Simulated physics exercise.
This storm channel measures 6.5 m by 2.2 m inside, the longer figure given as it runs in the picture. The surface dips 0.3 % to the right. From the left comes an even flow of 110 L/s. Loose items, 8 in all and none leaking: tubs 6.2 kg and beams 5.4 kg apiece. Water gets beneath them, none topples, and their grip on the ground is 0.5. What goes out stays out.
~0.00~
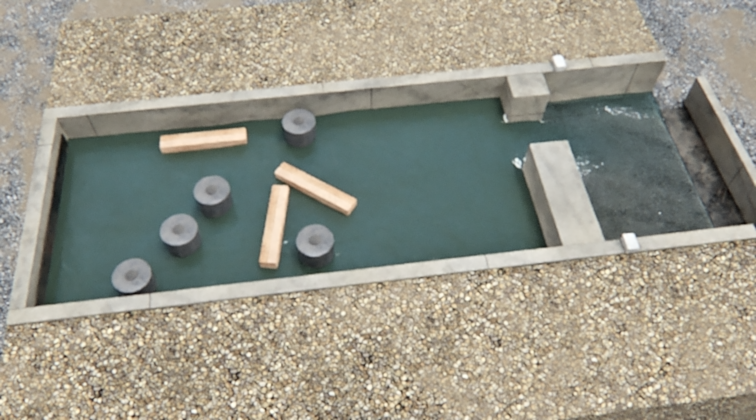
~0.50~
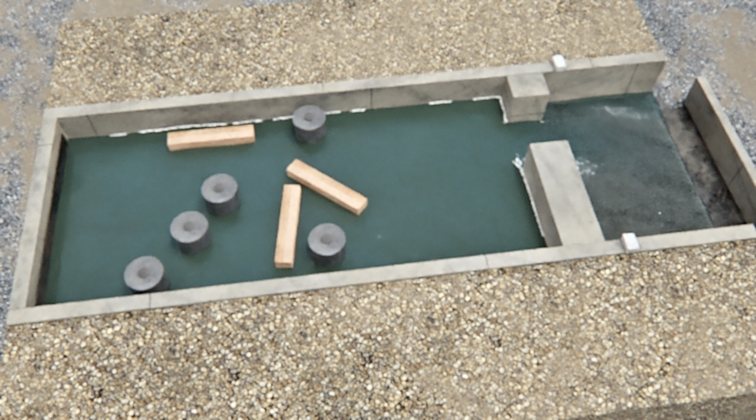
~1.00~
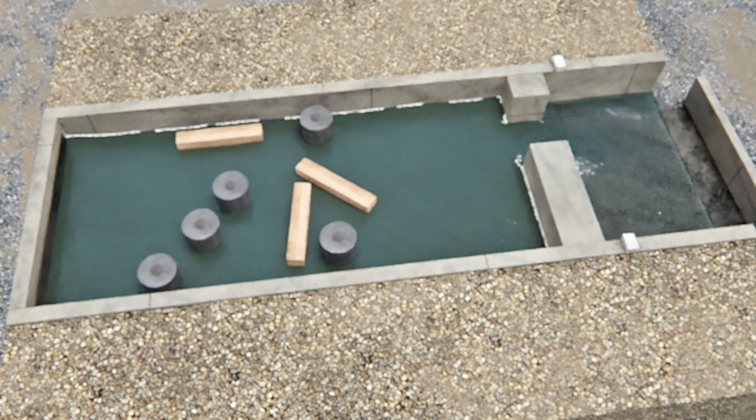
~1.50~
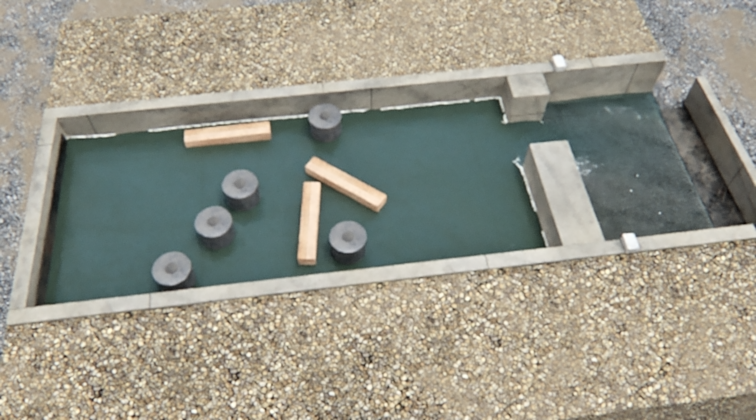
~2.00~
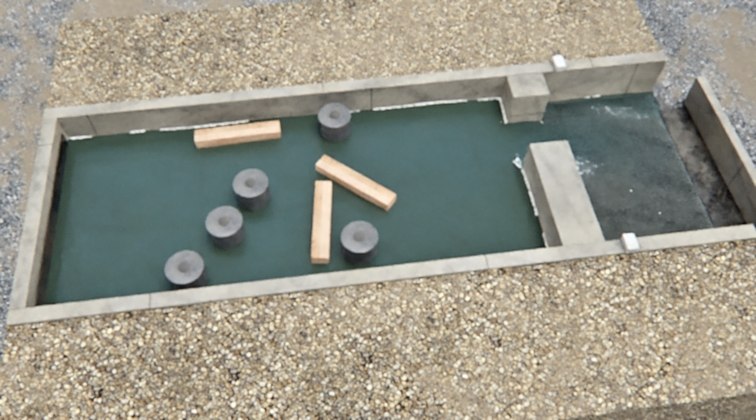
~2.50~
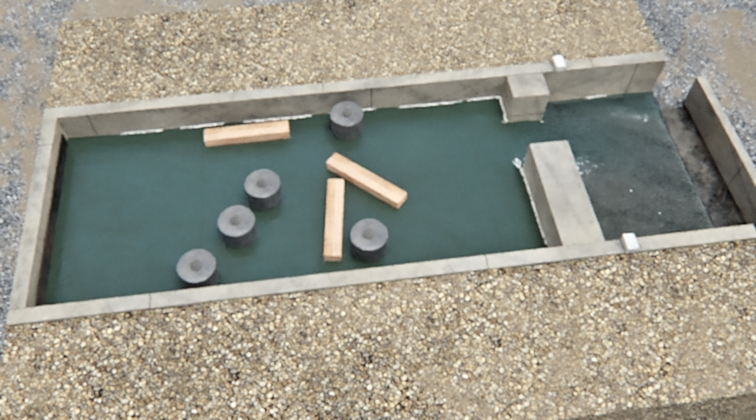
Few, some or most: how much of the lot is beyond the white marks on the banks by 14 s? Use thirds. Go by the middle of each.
Share: From one to two thirds.
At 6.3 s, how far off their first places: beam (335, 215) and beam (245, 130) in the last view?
In turn: 140 cm, 120 cm.
After 3.5 s 0 of 8 are over the mark; 8 afloat.
After 6.3 s 0 of 8 are over the mark; 8 afloat.
After 10.0 s 2 of 8 are over the mark; 6 afloat.
After 14.0 s 5 of 8 are over the mark; 3 afloat.
